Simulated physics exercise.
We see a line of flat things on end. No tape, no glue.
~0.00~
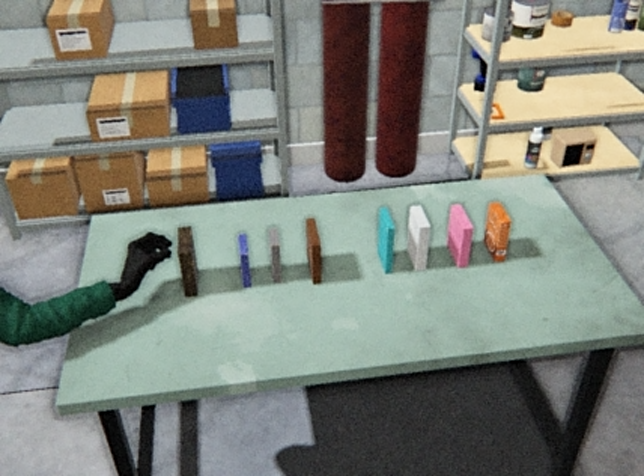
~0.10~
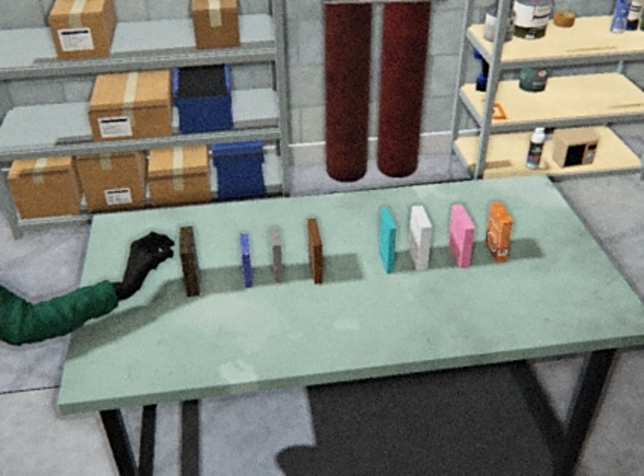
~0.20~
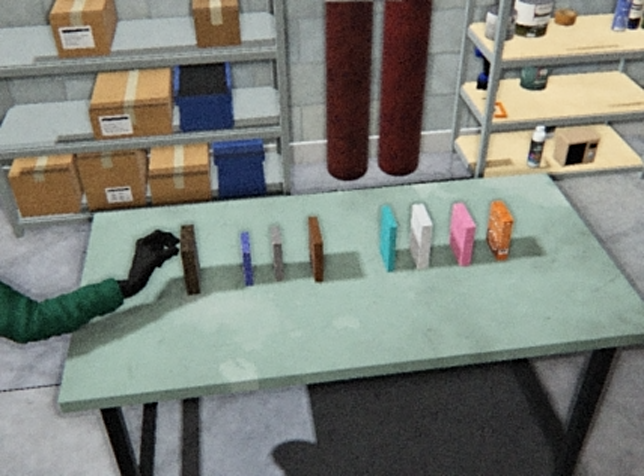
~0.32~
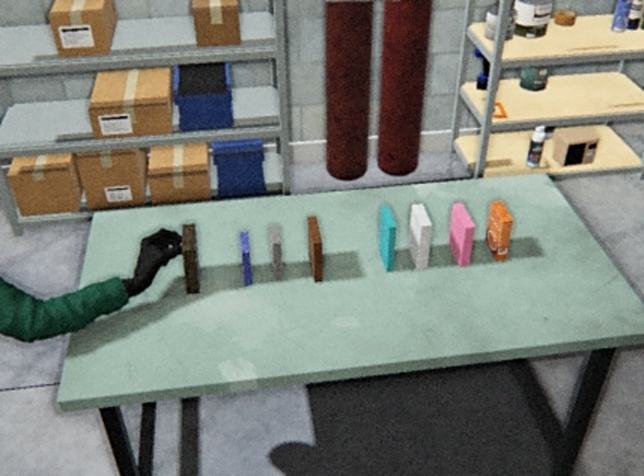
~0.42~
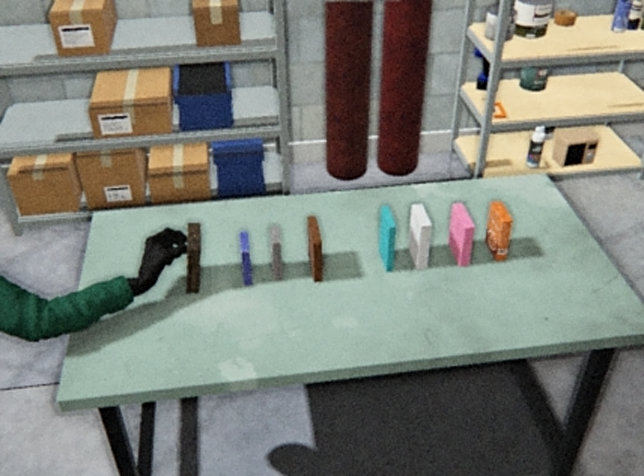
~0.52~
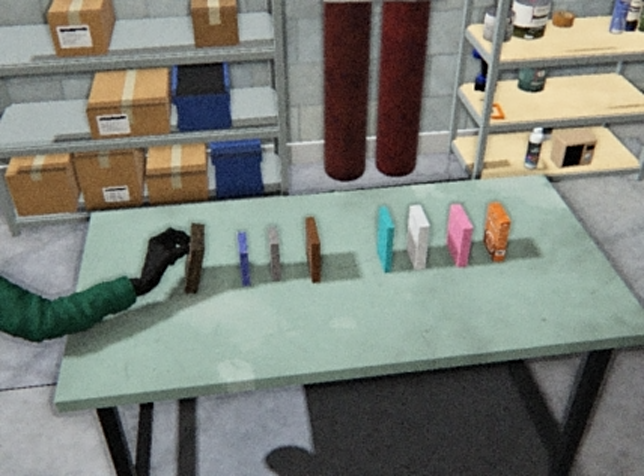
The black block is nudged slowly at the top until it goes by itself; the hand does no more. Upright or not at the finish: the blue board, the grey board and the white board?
The blue board falls over, the grey board falls over, the white board is still upright.
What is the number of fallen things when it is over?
In all, 4.
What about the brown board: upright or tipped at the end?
The brown board falls over.
By 0.92 s, black block 78° over; blue board tilted by 49° near (263, 261); grey board tilted by 24° near (285, 254).
By 1.02 s, black block 80° over; blue board tilted by 65° near (268, 264); grey board tilted by 53° near (296, 257); brown board tilted by 20°.
When it is over (1.6 s), lying over on the table, blue board, grey board and brown board; the other 3 as before. End places, in pixels of the last picture, blue board near (270, 266), grey board near (303, 263).
